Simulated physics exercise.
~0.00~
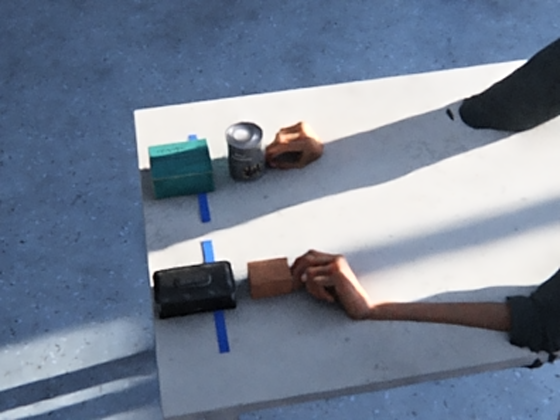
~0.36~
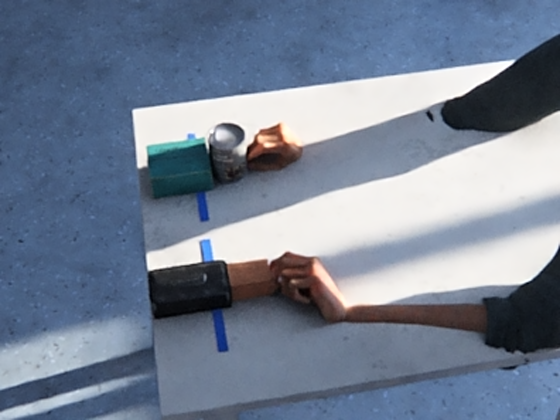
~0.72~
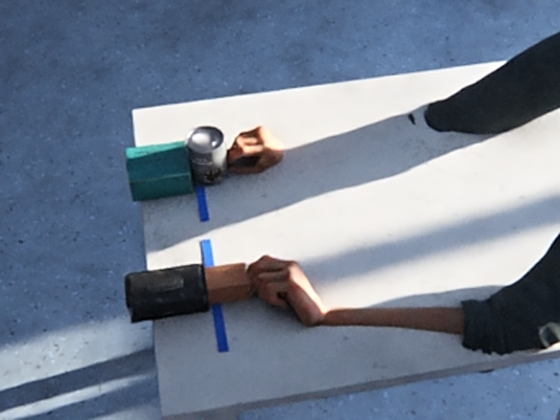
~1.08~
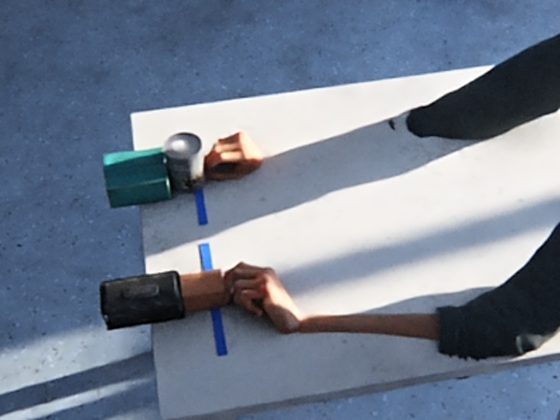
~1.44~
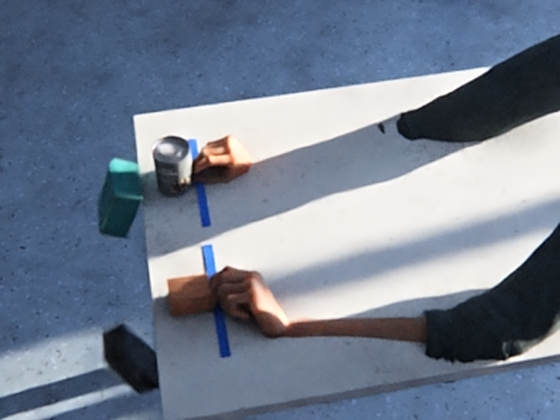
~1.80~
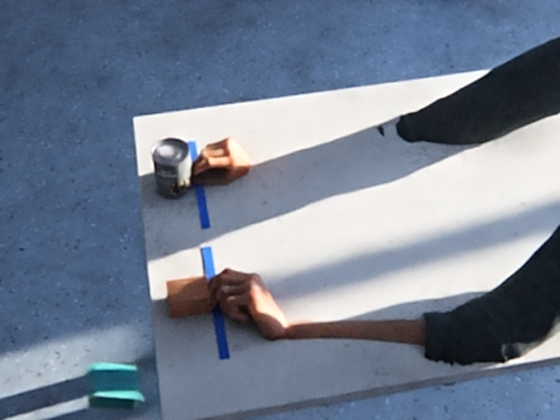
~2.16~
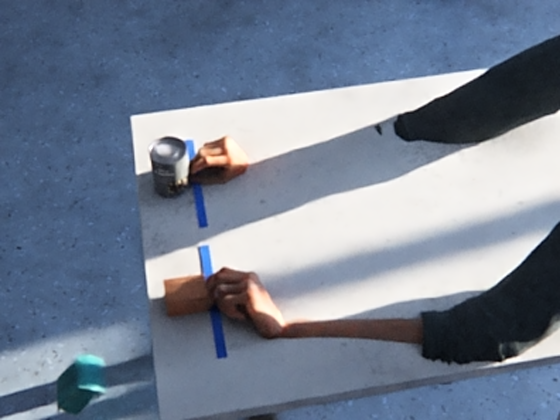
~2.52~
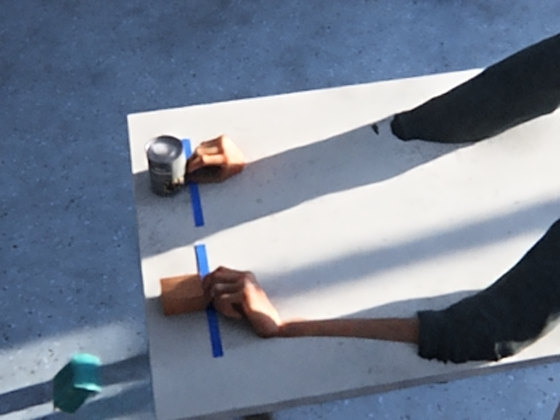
At a table's end, two hands push a can and block, knocking two boxes off.
